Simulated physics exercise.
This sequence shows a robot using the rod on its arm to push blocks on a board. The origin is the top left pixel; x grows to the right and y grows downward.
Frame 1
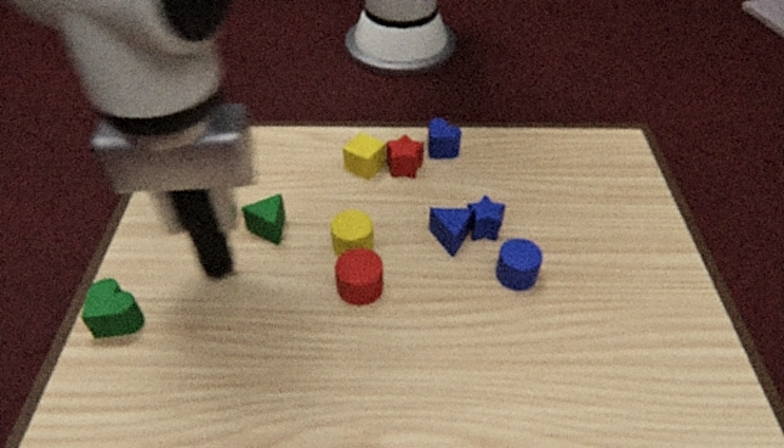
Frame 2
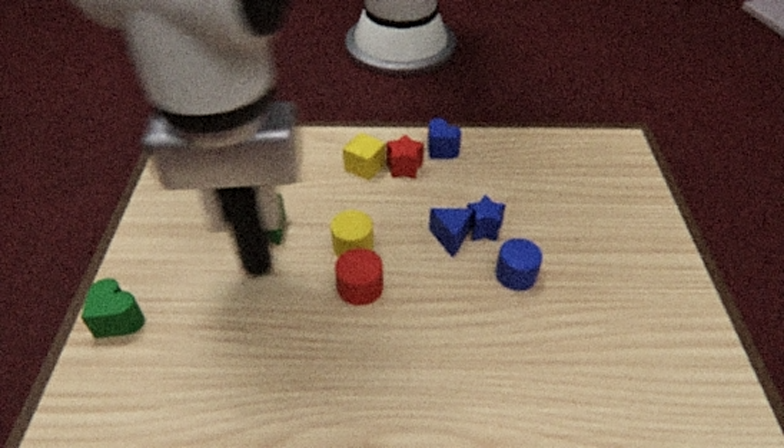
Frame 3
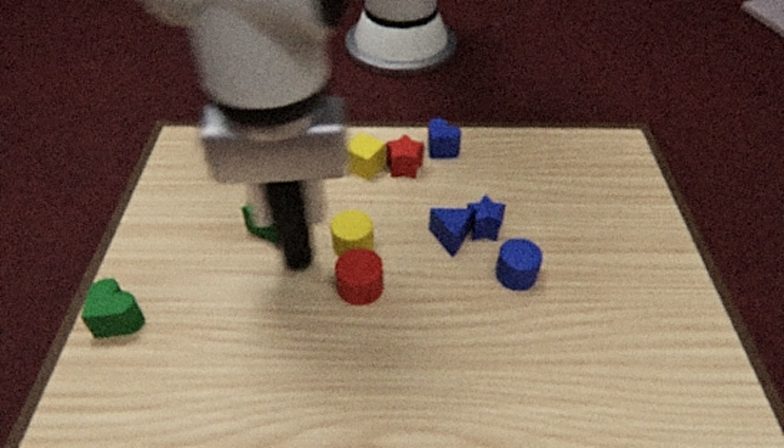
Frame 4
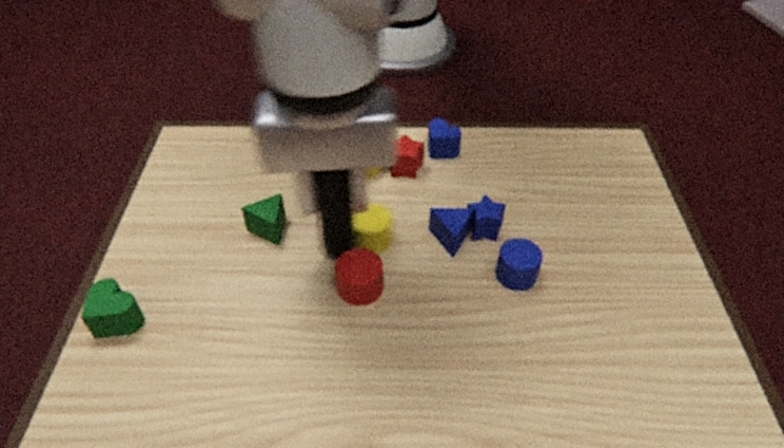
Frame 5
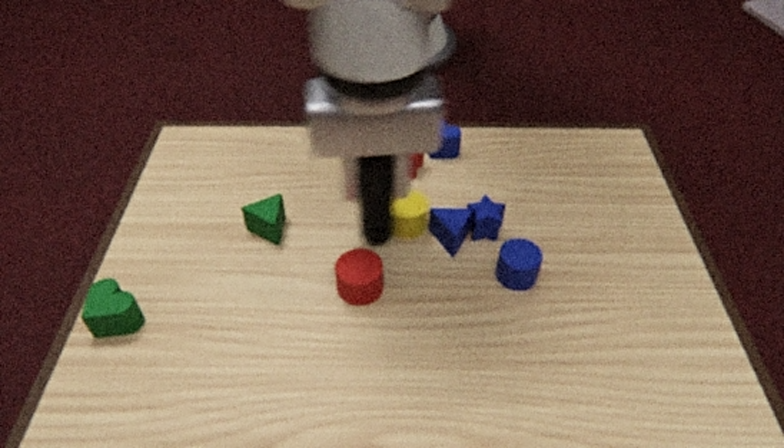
A robot arm swept its black rod rightward across a wooden board of colored blocks, passing the green triangle, then pushed the yellow disc away from the red one, toward the blue triangle.
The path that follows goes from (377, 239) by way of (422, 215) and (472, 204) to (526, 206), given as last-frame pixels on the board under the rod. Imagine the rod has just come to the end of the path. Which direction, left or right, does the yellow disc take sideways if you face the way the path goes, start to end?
It will end up to the left.
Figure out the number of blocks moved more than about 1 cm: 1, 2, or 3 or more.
The count will be 1.
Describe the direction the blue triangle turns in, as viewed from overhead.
From above, it looks like the blue triangle goes clockwise.
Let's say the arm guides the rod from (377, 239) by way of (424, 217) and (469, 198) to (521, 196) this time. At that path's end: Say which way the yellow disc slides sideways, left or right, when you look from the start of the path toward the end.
My prediction: Leftwards.
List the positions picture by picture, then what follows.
In the first picture, rod tip (218, 264); block tops, red disc (359, 265); yellow disc (352, 224); blue triangle (453, 217); blue star block (487, 208).
In the second picture, rod (257, 262); blocks unchanged.
In the third picture, rod (298, 256); blocks unchanged.
In the fourth picture, rod (339, 246); yellow disc (372, 217).
In the fifth picture, rod (377, 232); red disc (359, 265); yellow disc (408, 203); blue triangle (453, 217); blue star block (487, 208).
The first path, step by step. One third of the way, rod (422, 208); yellow disc (452, 179); blue triangle (458, 217), turned 20° clockwise; blue star block (492, 209), turned 15° anticlockwise.
Two thirds of the way, rod (473, 197); yellow disc (490, 162); blue triangle (458, 217), turned 20° clockwise; blue star block (492, 209), turned 15° anticlockwise.
At the end, rod (528, 199); red disc in place; yellow disc (496, 159); blue triangle (458, 217), turned 20° clockwise; blue star block (492, 209), turned 15° anticlockwise.
